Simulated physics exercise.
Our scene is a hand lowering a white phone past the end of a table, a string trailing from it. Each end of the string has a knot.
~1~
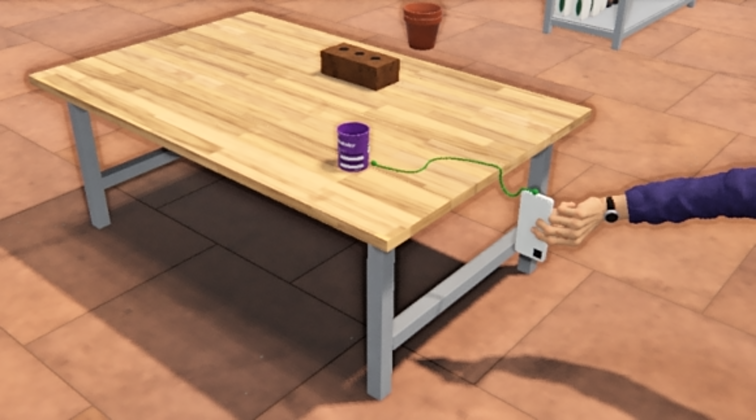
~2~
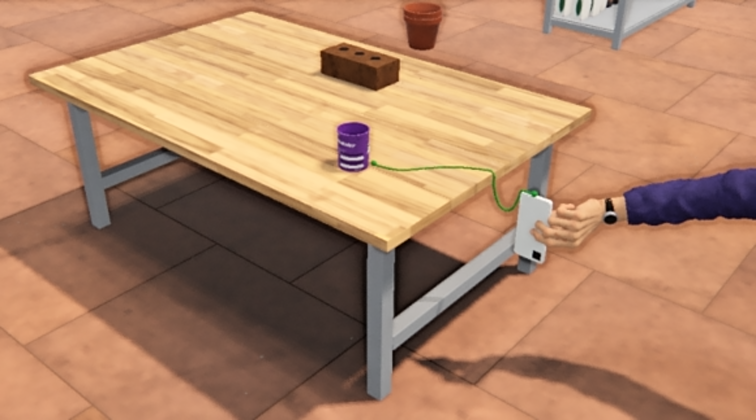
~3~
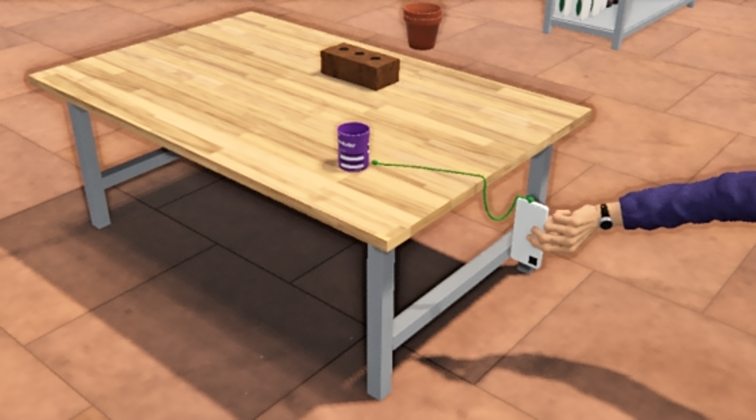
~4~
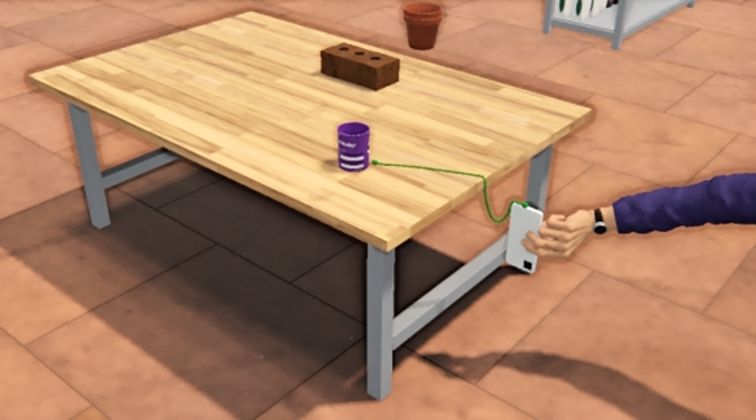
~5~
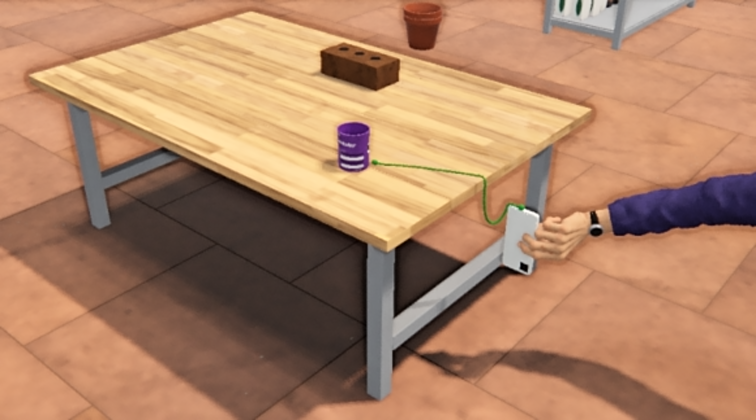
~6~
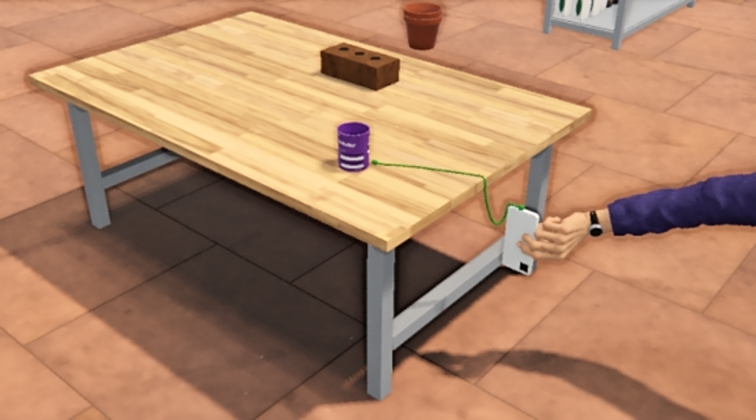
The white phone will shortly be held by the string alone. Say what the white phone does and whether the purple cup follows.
The white phone goes all the way down; the purple cup is yanked off.
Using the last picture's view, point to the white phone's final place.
It comes to rest around (505, 379).
Then, 0.40 s after the last picture, phone on the floor near (510, 346); brick unmoved; cup tugged along near (557, 169).
Then, 0.76 s after the last picture, phone on the floor near (505, 379); brick unmoved; cup down on the floor.
At rest, phone on the floor near (505, 379); brick unmoved; cup down on the floor. The white phone drops all the way and the purple cup is dragged off.
